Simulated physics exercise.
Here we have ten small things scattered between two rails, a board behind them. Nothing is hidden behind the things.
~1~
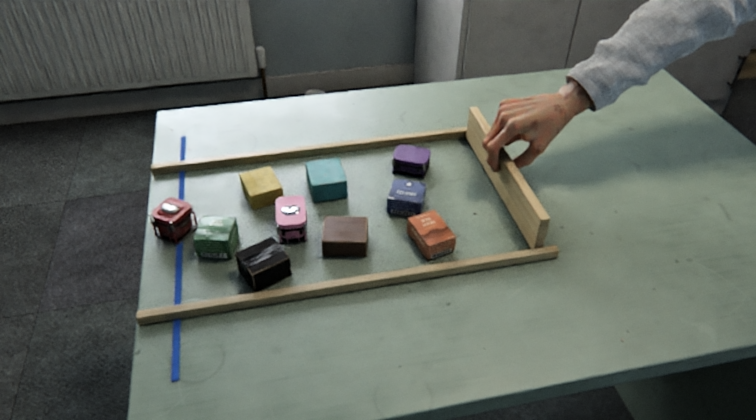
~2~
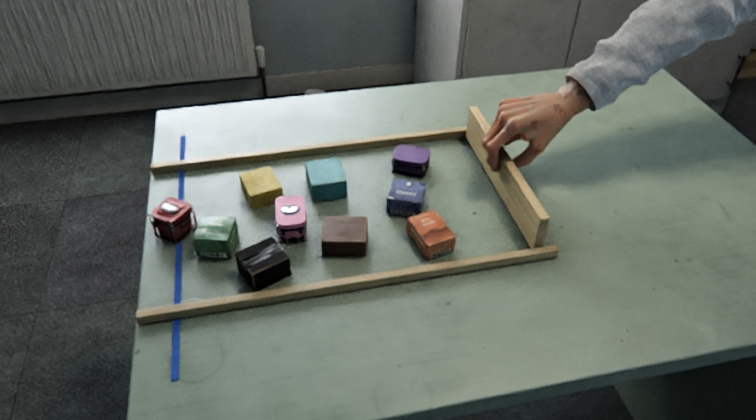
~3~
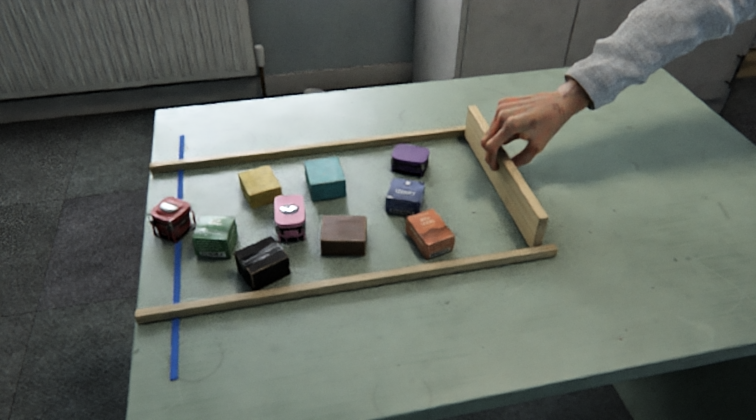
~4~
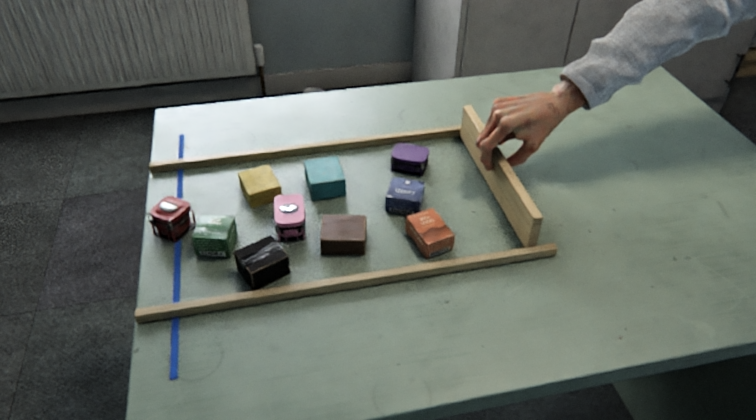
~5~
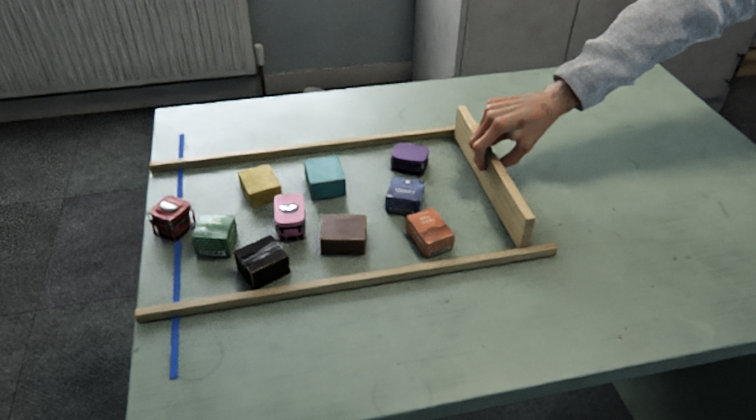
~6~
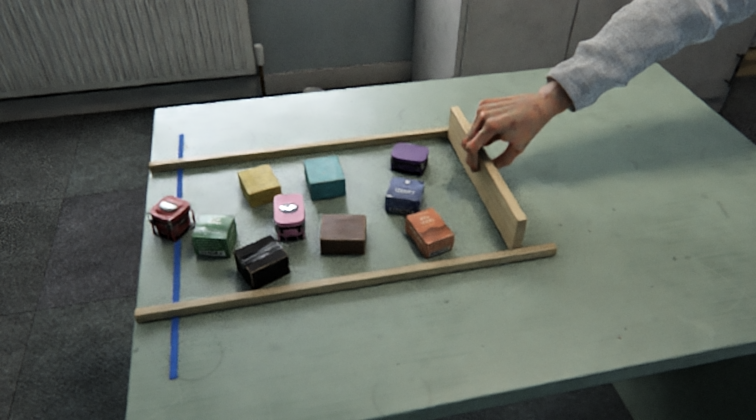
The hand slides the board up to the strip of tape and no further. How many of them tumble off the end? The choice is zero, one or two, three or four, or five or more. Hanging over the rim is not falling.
The number that fall off is five or more.
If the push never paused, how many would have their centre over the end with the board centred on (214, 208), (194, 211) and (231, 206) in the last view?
In that order 4, 7 and 4.
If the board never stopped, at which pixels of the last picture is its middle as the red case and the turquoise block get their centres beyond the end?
For the red case at (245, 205), for the turquoise block at (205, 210).
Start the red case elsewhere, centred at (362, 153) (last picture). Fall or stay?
The red case comes down.
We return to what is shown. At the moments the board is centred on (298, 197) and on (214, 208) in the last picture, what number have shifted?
First 9, then 10.
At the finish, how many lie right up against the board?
The number is 3.
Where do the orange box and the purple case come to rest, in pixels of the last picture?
The orange box stops around (158, 270); the purple case around (159, 198).
A little later, none off yet; red case at rest near (172, 218); green box at rest near (215, 235); black box at rest near (262, 262).
Next, none off yet; red case at rest near (172, 218); green box shifted about its own width near (189, 244); black box shifted well along near (192, 277).
When it is over, the number that fall off is five or more; down, brown block, turquoise block, pink case, yellow block, black box, green box and red case.
